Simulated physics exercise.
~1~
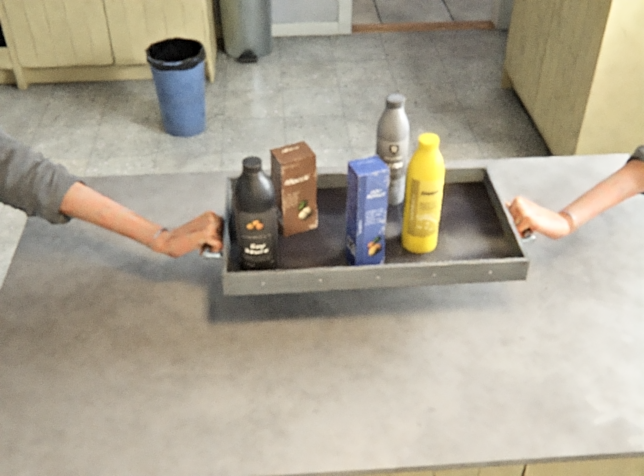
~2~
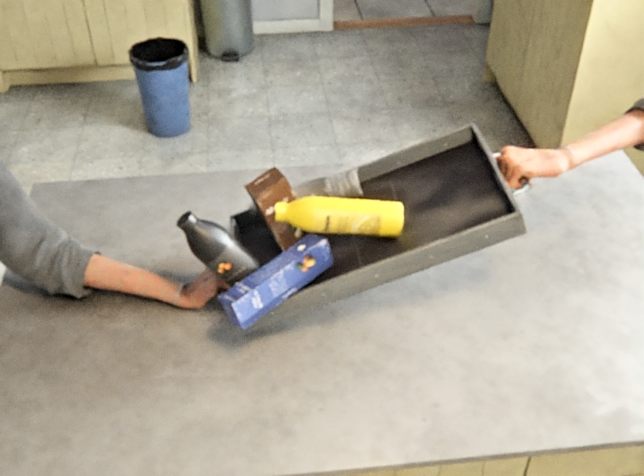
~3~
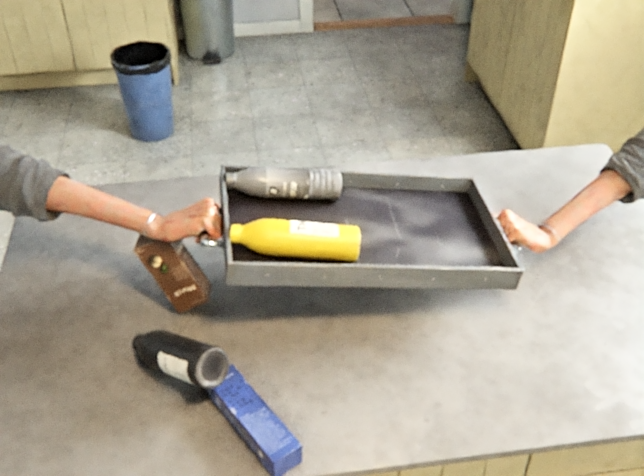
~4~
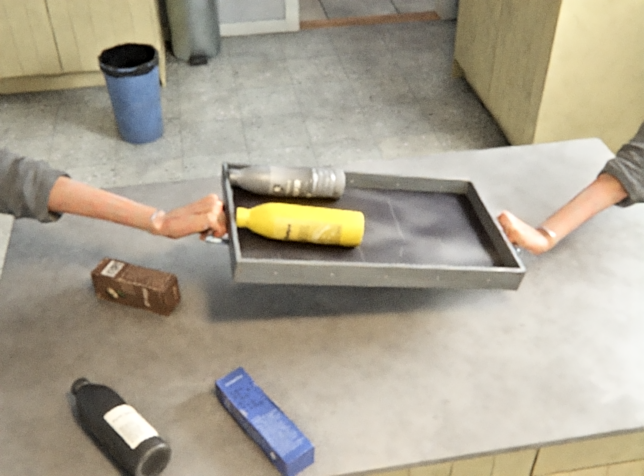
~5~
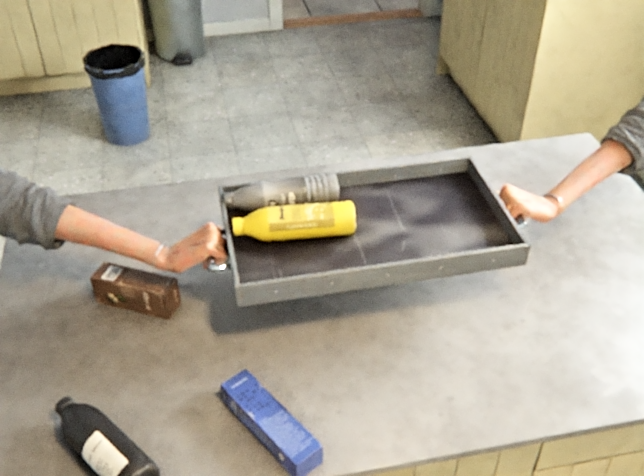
Two hands tilt a tray left, spilling three items while two toppled bottles remain.
